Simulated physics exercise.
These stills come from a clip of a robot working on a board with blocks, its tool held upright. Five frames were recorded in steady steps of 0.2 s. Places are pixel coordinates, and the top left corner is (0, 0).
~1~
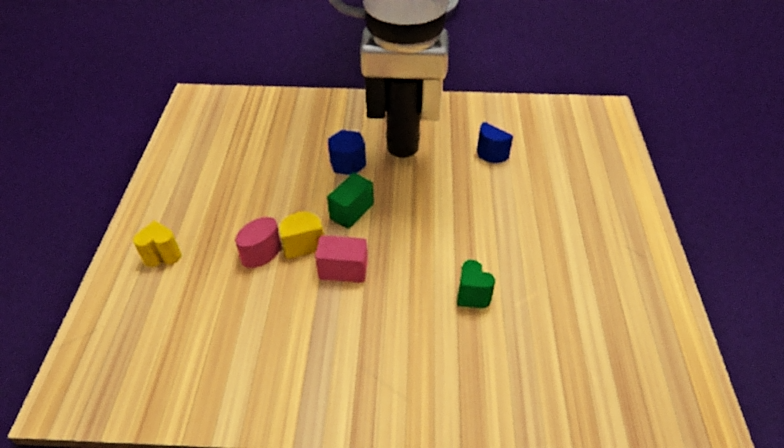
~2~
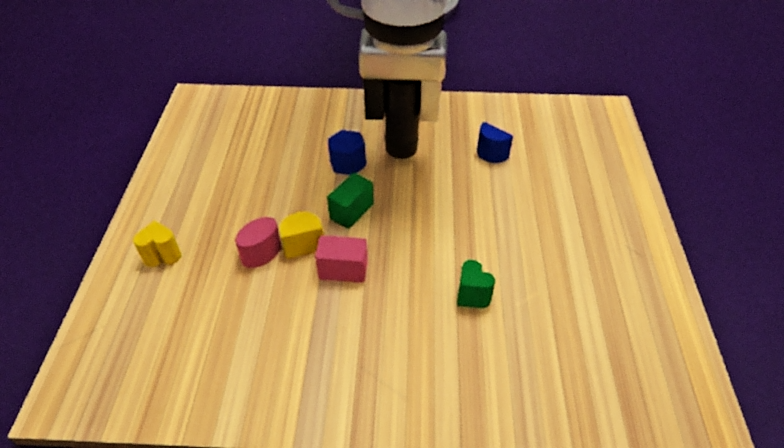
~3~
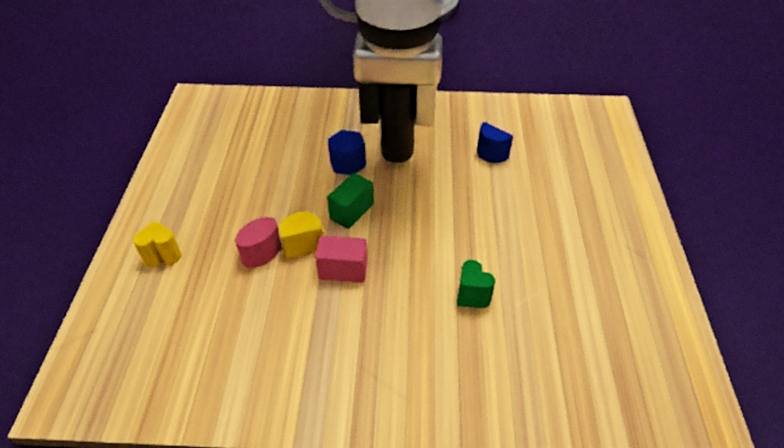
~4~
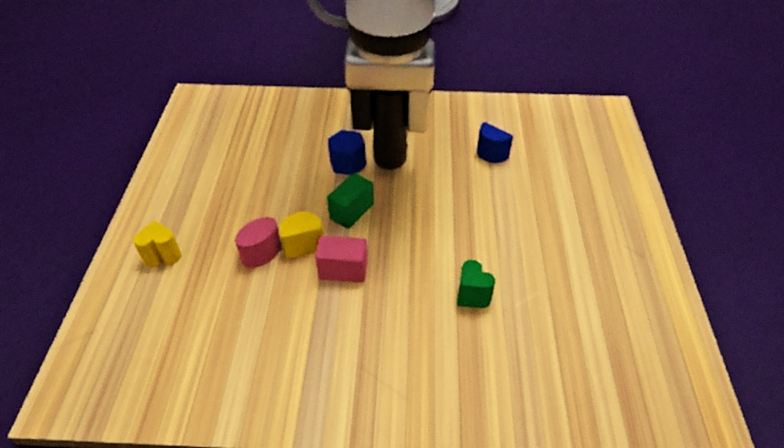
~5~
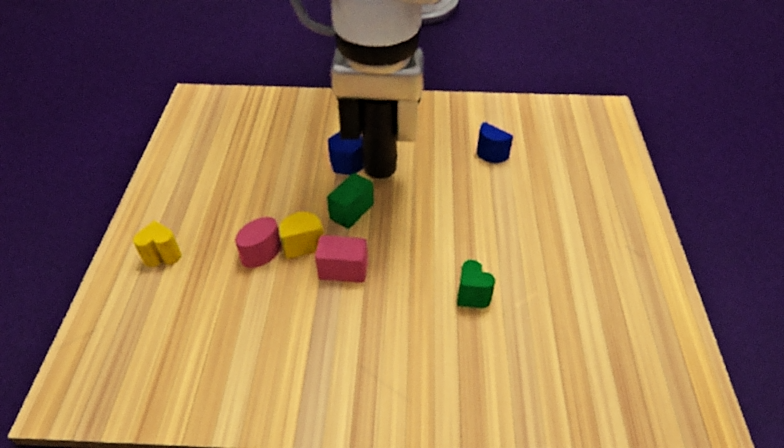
A robotic arm with a dark, rod-like tip reaches in from the top of a light striped wooden board, seen from above at an angle against dark purple. Blue blocks sit near the tip, green, yellow and pink ones cluster left of centre, a yellow one lies far left, and a green heart lower right. The arm slides slightly left and toward the viewer, while blocks and camera stay still.
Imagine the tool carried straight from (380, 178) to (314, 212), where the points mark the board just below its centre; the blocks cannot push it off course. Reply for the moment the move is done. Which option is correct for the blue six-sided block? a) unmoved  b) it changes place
(a)
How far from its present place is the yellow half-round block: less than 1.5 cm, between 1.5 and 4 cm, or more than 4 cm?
It moves only a bit, under 1.5 cm.
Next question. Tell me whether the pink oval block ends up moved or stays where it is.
Stays where it is.
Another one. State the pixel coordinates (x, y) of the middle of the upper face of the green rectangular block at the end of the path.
Close to (331, 214).
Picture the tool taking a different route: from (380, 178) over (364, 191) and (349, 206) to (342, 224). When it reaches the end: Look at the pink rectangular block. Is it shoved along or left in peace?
Once the path is done, it is somewhere new.
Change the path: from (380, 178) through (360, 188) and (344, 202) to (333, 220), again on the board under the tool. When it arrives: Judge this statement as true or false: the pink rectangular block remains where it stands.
That statement is not accurate.
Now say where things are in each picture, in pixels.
Tip of the tool at (403, 148), middles of tops, pink oval block at (256, 231), yellow half-round block at (300, 223), blue six-sided block at (346, 140), green rectangular block at (350, 188), in the first frame.
Tool at (401, 149), nothing pushed, in the second frame.
Tool at (397, 153), nothing pushed, in the third frame.
Tool at (390, 159), nothing pushed, in the fourth frame.
Tool at (380, 168), pink oval block at (256, 231), yellow half-round block at (300, 223), blue six-sided block at (346, 140), green rectangular block at (350, 188), in the fifth frame.
On the path given first. Halfway along, tool at (346, 185); green rectangular block at (339, 201), turned 30° anticlockwise.
At the end, tool at (312, 202); pink oval block unmoved; yellow half-round block unmoved; blue six-sided block unmoved; green rectangular block at (331, 214), turned 65° anticlockwise.
